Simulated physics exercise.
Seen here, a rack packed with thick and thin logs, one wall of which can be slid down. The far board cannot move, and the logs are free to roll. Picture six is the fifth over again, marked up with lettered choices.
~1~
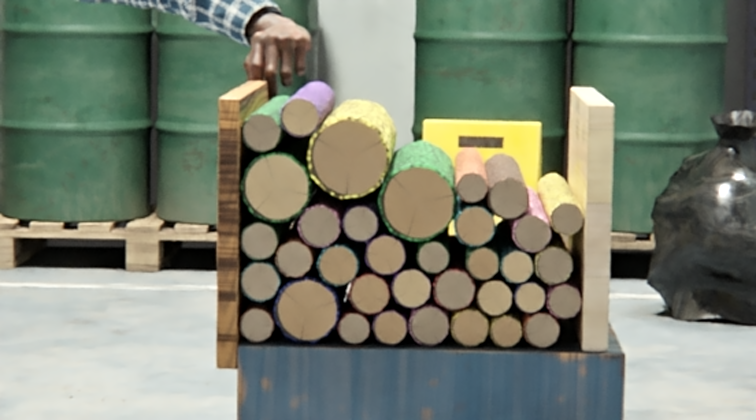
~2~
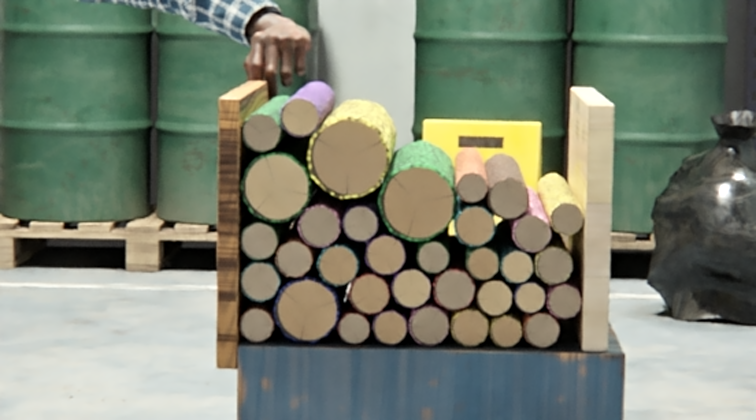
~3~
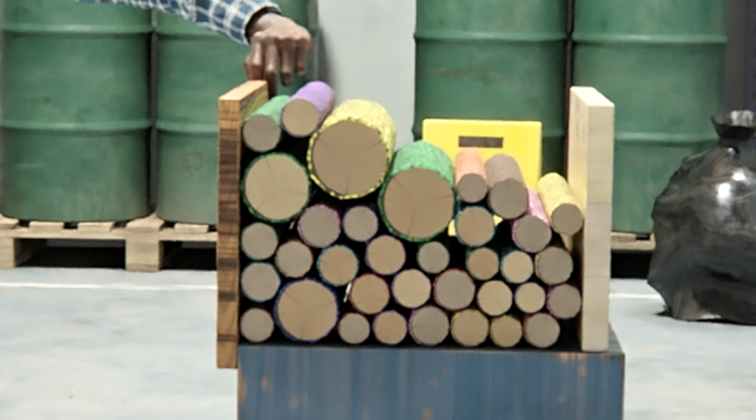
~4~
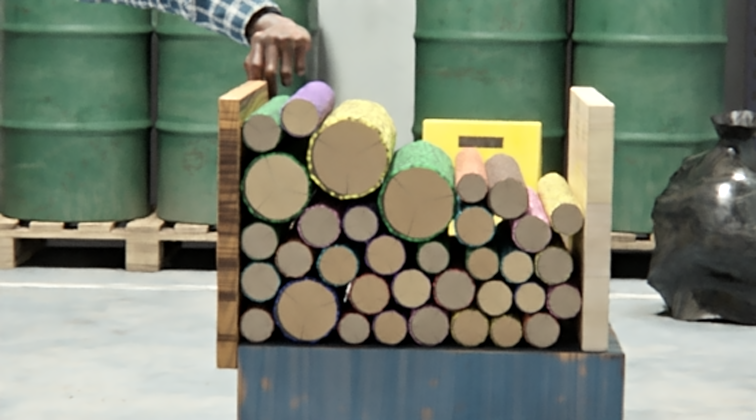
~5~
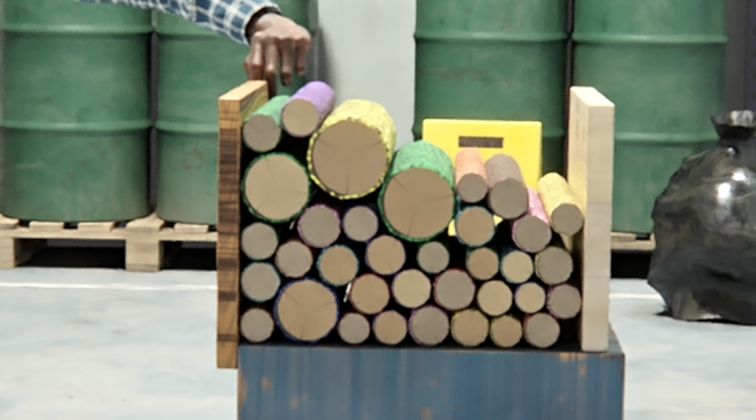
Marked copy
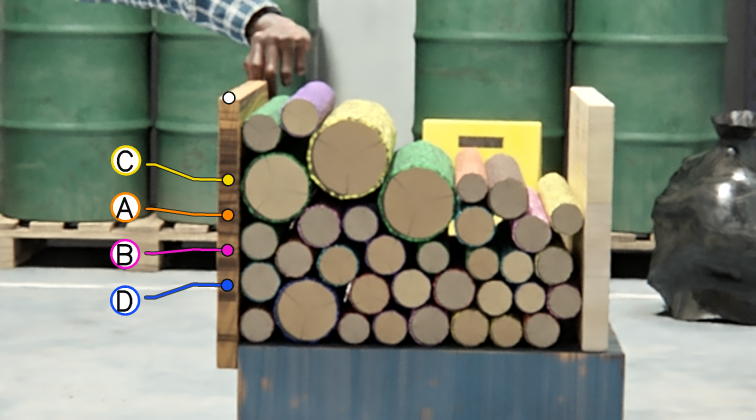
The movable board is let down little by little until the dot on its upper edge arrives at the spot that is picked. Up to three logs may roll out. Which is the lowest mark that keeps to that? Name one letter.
Lower it to B and no more.
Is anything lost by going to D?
Yes.
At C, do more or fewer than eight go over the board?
At C, fewer than eight.
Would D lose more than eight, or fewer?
At D, fewer than eight.
On the copy, A at (228, 215); B at (227, 250); C at (228, 180); D at (227, 285); the white dot at (229, 98).
On B. First, top of the board (240, 167).
Then, top of the board (239, 246).
Finally, top of the board (239, 249), one out over the board.
By contrast, A one out over the board; C one out over the board; D four out over the board.
